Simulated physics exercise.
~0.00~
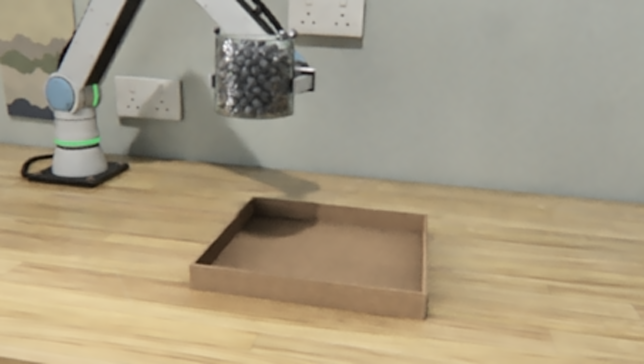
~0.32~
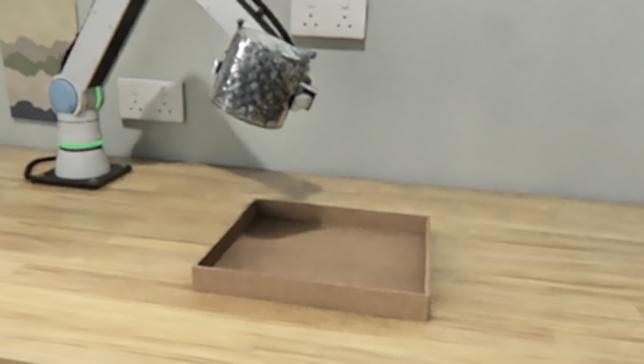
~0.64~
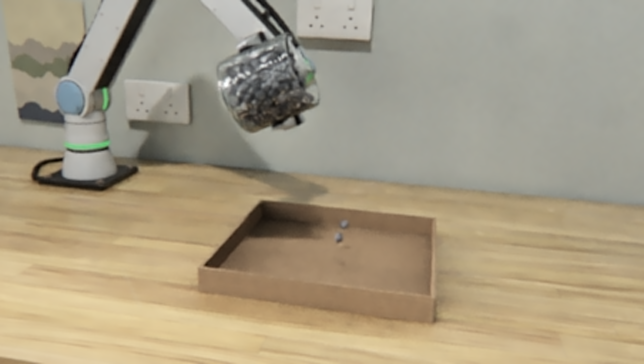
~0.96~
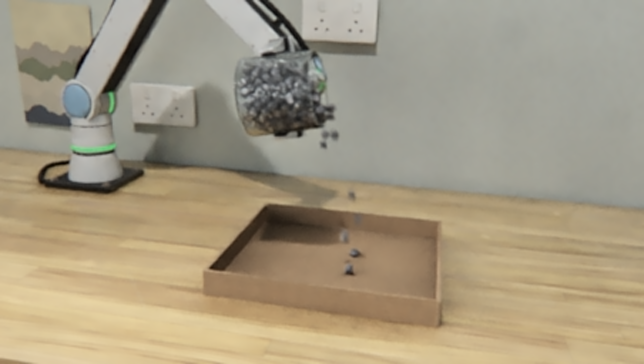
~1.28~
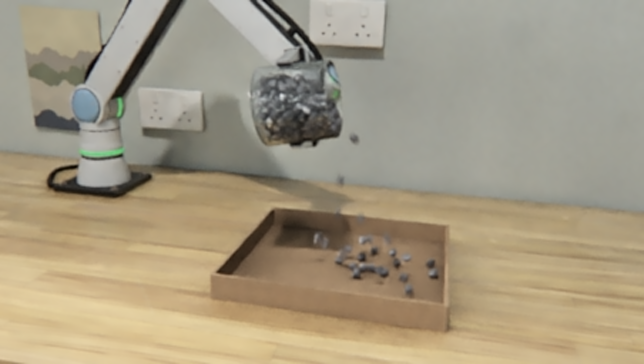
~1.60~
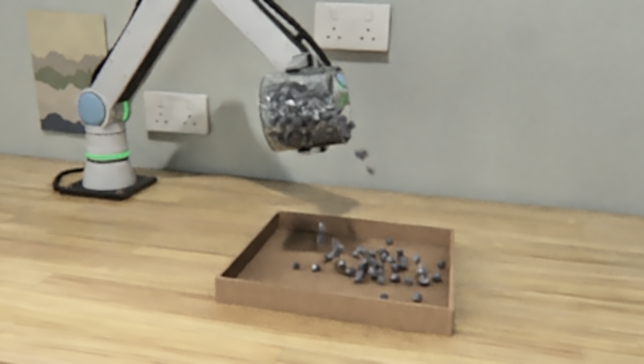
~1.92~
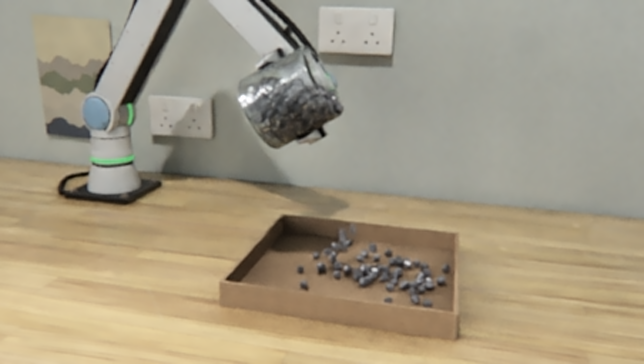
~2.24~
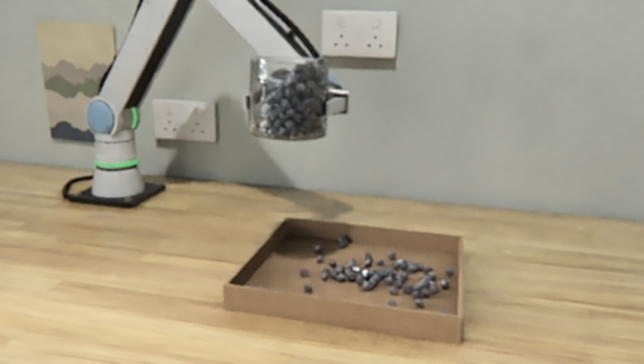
A robot arm tips a clear tumbler, spills some pebbles into a tray, then rights it.
